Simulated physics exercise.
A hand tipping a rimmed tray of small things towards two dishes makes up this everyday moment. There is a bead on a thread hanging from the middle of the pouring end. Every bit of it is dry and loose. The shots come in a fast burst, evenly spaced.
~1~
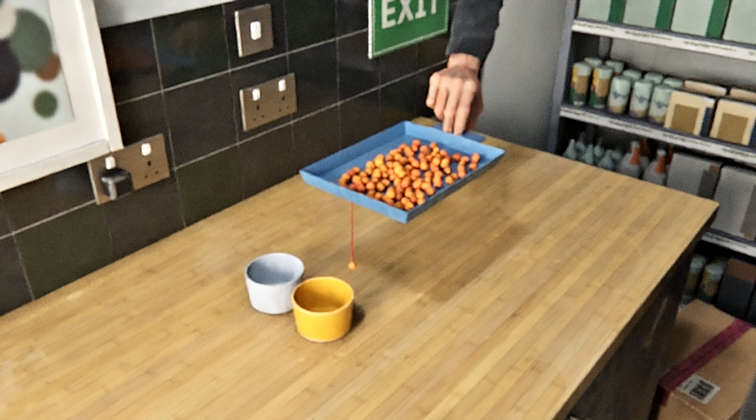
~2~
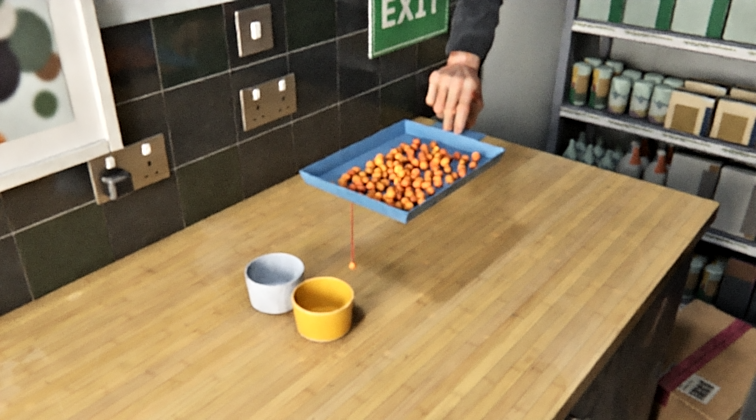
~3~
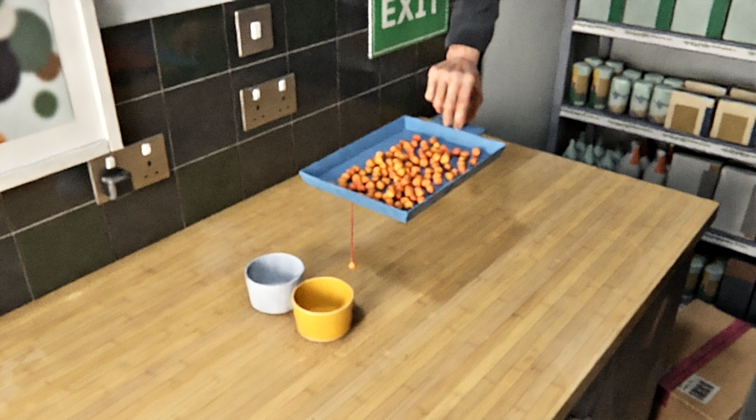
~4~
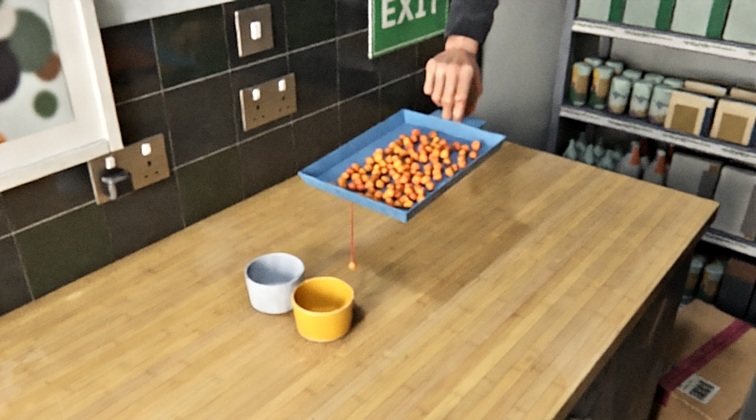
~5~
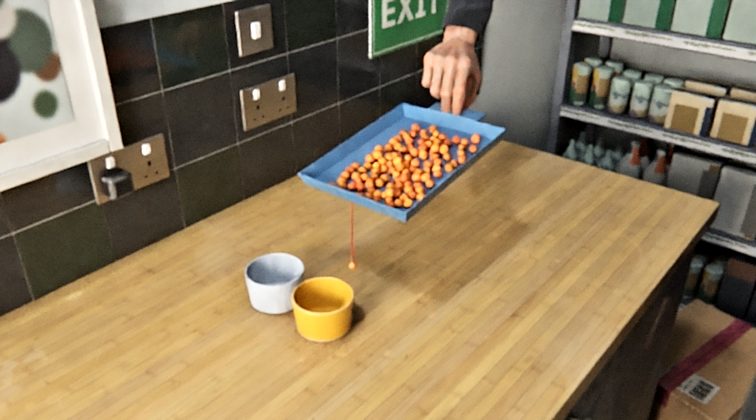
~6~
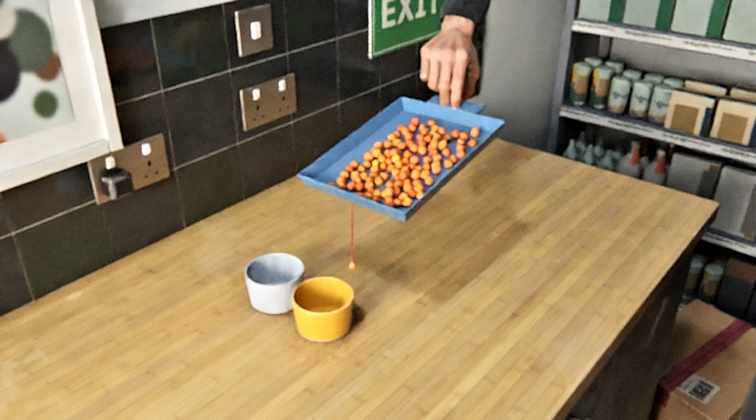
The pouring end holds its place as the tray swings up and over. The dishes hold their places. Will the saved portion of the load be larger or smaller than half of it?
Looks like most of the load ends up caught, you see.
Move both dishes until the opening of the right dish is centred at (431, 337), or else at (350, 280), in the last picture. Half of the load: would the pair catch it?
For the earlier try a smaller portion is kept, for the later one a smaller portion.
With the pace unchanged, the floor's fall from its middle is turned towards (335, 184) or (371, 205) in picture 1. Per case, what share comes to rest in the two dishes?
I'd put it at some 30 % and then some 30 %.
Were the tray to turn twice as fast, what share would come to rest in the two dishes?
Close to 70 in a hundred.
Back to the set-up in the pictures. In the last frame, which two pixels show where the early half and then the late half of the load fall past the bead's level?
The opening half passes (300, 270), the closing half (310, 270).
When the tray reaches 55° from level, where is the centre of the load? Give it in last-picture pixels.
Centre estimate: (363, 163).
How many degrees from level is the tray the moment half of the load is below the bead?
Reading: Some 100°.
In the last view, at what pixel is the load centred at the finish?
Resting centre, last picture - approx. (309, 314).
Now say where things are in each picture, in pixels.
Corners of the pouring end (306, 170) and (406, 210), level; middle of the load (407, 175), coated peanuts; left dish (254, 294); right dish (302, 322); bead on its thread (353, 266), in the first frame.
Corners of the pouring end (306, 171) and (406, 210), level; middle of the load (407, 174), in the second frame.
Corners of the pouring end (305, 171) and (406, 209), tipped barely, lowest at the left corner; middle of the load (407, 172), in the third frame.
Corners of the pouring end (305, 172) and (405, 209), tipped a little, lowest at the left corner; middle of the load (407, 169), in the fourth frame.
Corners of the pouring end (304, 173) and (404, 209), tipped a little, lowest at the left corner; middle of the load (406, 166), in the fifth frame.
Corners of the pouring end (304, 173) and (404, 209), tipped a little, lowest at the left corner; middle of the load (405, 163); left dish (254, 294); right dish (302, 322), in the sixth frame.
Just after the last frame, tray tipped steeply; every one on the tray.
A moment on, tray tipped right over; the larger part on the tray; just a few in the left dish; roughly a quarter in the air.
Further on, tray tipped past a quarter turn; roughly a third in the right dish; roughly a third in the left dish; roughly a quarter outside both.
When it is over, tray tipped past a quarter turn; roughly a third in the right dish; roughly a third in the left dish; roughly a quarter outside both.
